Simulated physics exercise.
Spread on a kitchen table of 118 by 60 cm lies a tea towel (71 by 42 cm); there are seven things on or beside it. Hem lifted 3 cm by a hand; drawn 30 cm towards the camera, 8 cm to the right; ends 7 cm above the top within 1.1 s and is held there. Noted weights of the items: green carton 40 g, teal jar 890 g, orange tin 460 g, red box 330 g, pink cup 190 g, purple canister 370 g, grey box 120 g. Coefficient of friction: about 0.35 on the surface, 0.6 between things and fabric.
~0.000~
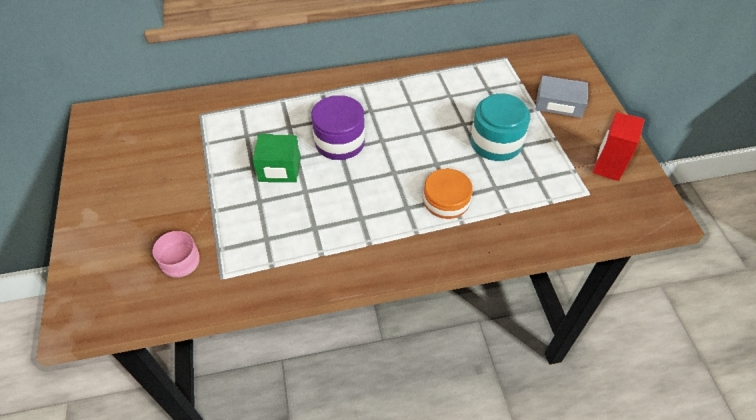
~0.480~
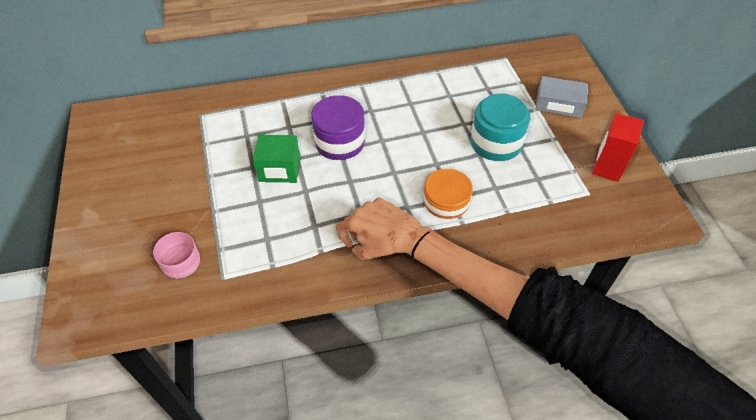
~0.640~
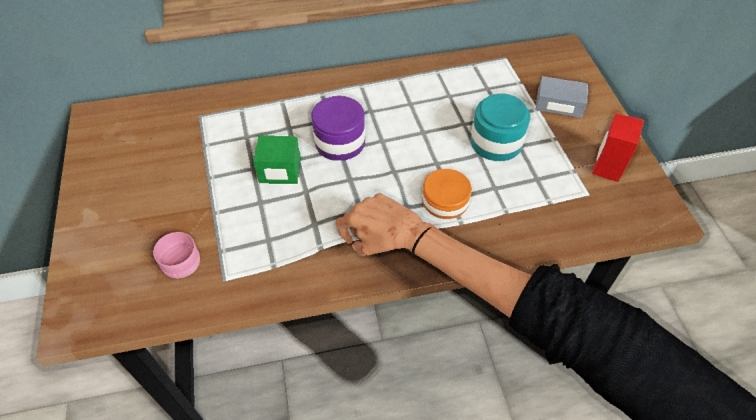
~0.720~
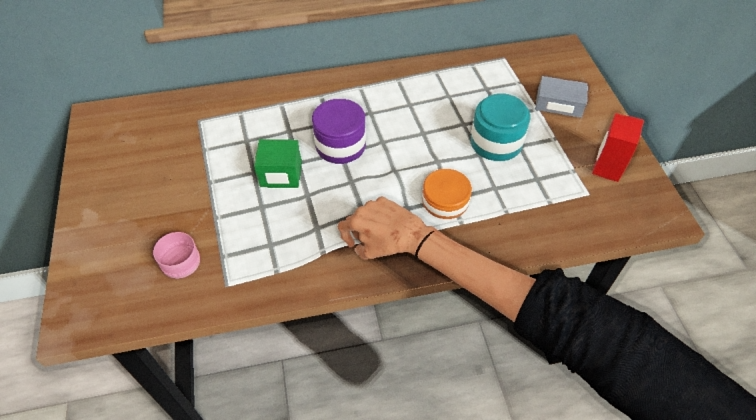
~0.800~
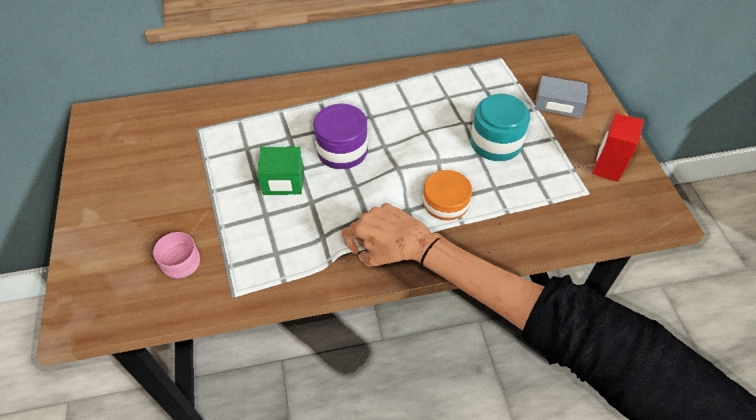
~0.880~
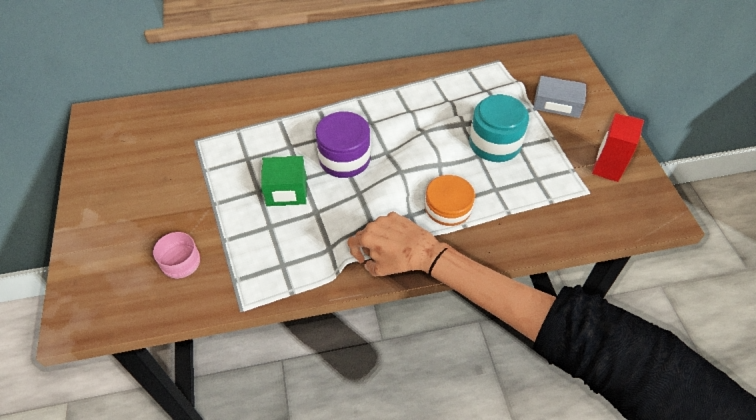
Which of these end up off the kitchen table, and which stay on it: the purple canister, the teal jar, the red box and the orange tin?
Purple canister off, teal jar on, red box on, orange tin off.
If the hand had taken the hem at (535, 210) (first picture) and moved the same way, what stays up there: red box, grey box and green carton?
Log - red box: Still on top; grey box: Still on top; green carton: Still on top.
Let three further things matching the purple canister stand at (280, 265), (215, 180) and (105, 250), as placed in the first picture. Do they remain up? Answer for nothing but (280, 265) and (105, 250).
Taking them as listed: Is lost, then is left on top.
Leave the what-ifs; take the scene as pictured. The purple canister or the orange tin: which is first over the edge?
It's the orange one that goes before the other.
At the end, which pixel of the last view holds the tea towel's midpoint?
The midpoint is close to pixel (410, 257).
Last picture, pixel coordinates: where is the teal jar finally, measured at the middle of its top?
Resting point is at approximately (473, 188).
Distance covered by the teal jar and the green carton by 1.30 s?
For the teal jar it's around 10 cm, and for the green carton around 25 cm.
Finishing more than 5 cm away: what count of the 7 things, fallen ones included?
The total comes out at 4.
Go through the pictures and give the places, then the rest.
In the first frame, purple canister (338, 113); teal jar (504, 109); red box (627, 127); orange tin (449, 186); tea towel corners (221, 279) (199, 115) (506, 58) (589, 195).
In the second frame, tea towel corners (222, 280) (199, 115); grip (352, 245).
In the third frame, tea towel corners (223, 281) (199, 116); grip (352, 241).
In the fourth frame, purple canister (339, 116); green carton (277, 152); tea towel corners (226, 287) (198, 121); grip (354, 244).
In the fifth frame, purple canister (340, 121); green carton (279, 159); tea towel corners (232, 297) (196, 129); grip (358, 251).
In the sixth frame, purple canister (343, 130); teal jar (503, 110); red box (627, 128); orange tin (451, 193); tea towel corners (241, 312) (194, 141) (499, 61) (590, 194); grip (364, 260).
At 1.1 s, 95 % of the tea towel is still over the top; purple canister 13 cm off its start, orange tin 8 cm off its start, teal jar 5 cm off its start.
At 1.3 s, 80 % of the tea towel is still over the top; purple canister 22 cm off its start, orange tin 14 cm off its start, teal jar 10 cm off its start.
At 1.5 s, 65 % of the tea towel is still over the top; purple canister 31 cm off its start at (357, 247), orange tin 22 cm off its start at (480, 299), teal jar 16 cm off its start at (472, 165).
At 1.7 s, 55 % of the tea towel is still over the top; purple canister 37 cm off its start, orange tin over the edge, teal jar 20 cm off its start.
At 3.3 s, 50 % of the tea towel is still over the top; purple canister over the edge, orange tin over the edge, teal jar 21 cm off its start at (473, 188), red box 0 cm off its start at (627, 127).
